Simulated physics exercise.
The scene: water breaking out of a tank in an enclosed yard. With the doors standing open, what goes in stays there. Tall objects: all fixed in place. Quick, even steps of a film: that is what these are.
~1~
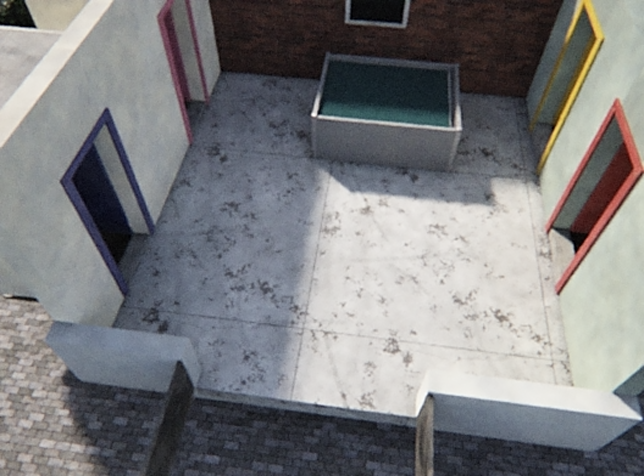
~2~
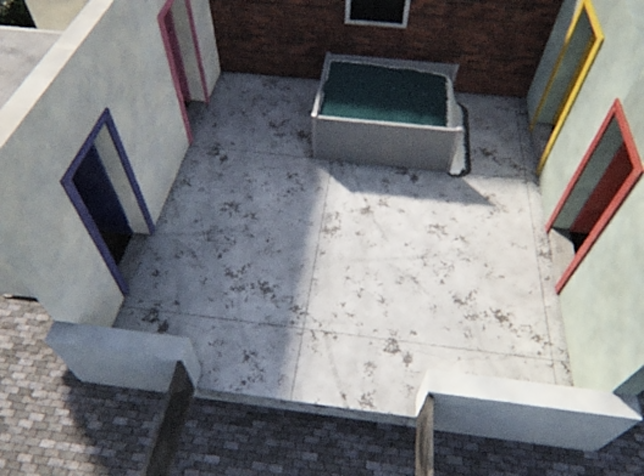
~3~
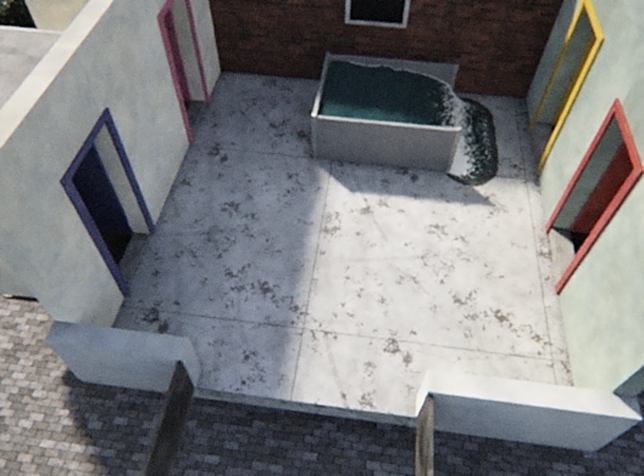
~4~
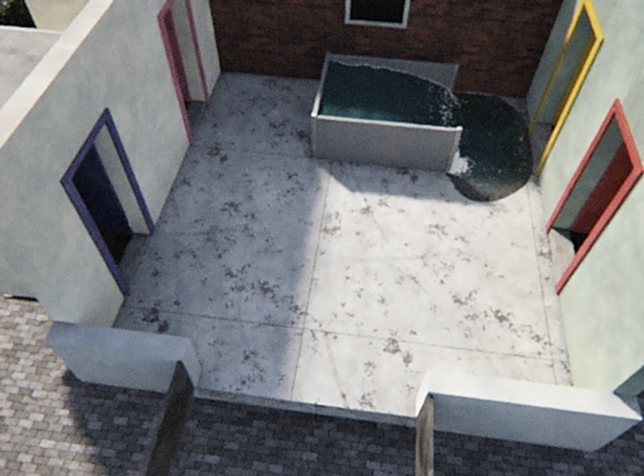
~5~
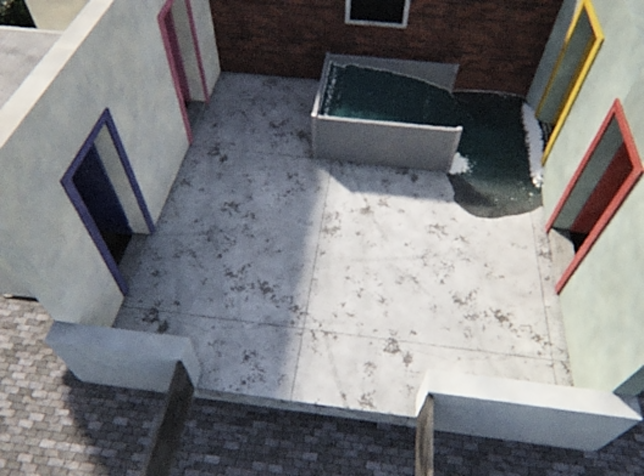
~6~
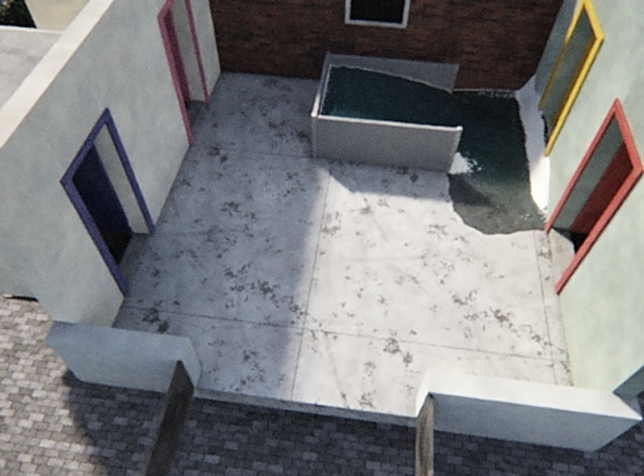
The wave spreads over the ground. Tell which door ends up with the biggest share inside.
That would be the yellow door.
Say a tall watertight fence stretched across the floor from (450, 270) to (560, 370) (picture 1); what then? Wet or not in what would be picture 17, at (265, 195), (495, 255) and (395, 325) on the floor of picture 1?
Going through them in order, I get high and dry, inundated and high and dry.
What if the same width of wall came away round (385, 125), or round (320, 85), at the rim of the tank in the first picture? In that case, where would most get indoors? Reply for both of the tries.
The one in blue; the one in pink.
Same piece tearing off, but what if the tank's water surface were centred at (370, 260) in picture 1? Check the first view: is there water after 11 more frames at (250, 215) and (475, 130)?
Well, the first point ends up unwetted, and the second one ends up swamped.
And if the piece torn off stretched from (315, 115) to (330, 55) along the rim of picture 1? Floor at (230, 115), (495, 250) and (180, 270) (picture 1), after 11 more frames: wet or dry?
In that order: Awash, clear, wet.
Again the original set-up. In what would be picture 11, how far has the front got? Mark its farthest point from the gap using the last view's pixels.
I'd go with roughly (554, 329).
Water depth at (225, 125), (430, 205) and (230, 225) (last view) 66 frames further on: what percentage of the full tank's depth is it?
In the order asked, some 2, 2 and 8 in a hundred.
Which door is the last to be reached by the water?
The one in blue.
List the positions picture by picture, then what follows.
The first frame shows still water in the water tank at (388, 94).
In the second frame, water pours out at (449, 122) and has run to (452, 174).
In the third frame, the front is at (472, 182), out from the gap at (448, 125).
In the fourth frame, water pours out at (448, 127) and has run to (505, 191).
In the fifth frame, water pours out at (448, 127) and has run to (542, 201).
In the sixth frame, the front is at (546, 225), out from the gap at (448, 127).
A moment on, water covers 15 % of the floor; blue door not reached, pink door not reached, red door wet at the sill, nothing in, yellow door a lot in.
Next, water covers 30 % of the floor; blue door not reached, pink door not reached, red door wet at the sill, nothing in, yellow door a lot in.
Then, water covers 50 % of the floor; blue door not reached, pink door not reached, red door wet at the sill, nothing in, yellow door a lot in.
Later, water covers 80 % of the floor; blue door wet at the sill, nothing in, pink door a trickle in, red door wet at the sill, nothing in, yellow door a lot in.
In the end, water covers 90 % of the floor; blue door some in, pink door a trickle in, red door wet at the sill, nothing in, yellow door a lot in; the yellow door has let in the most.
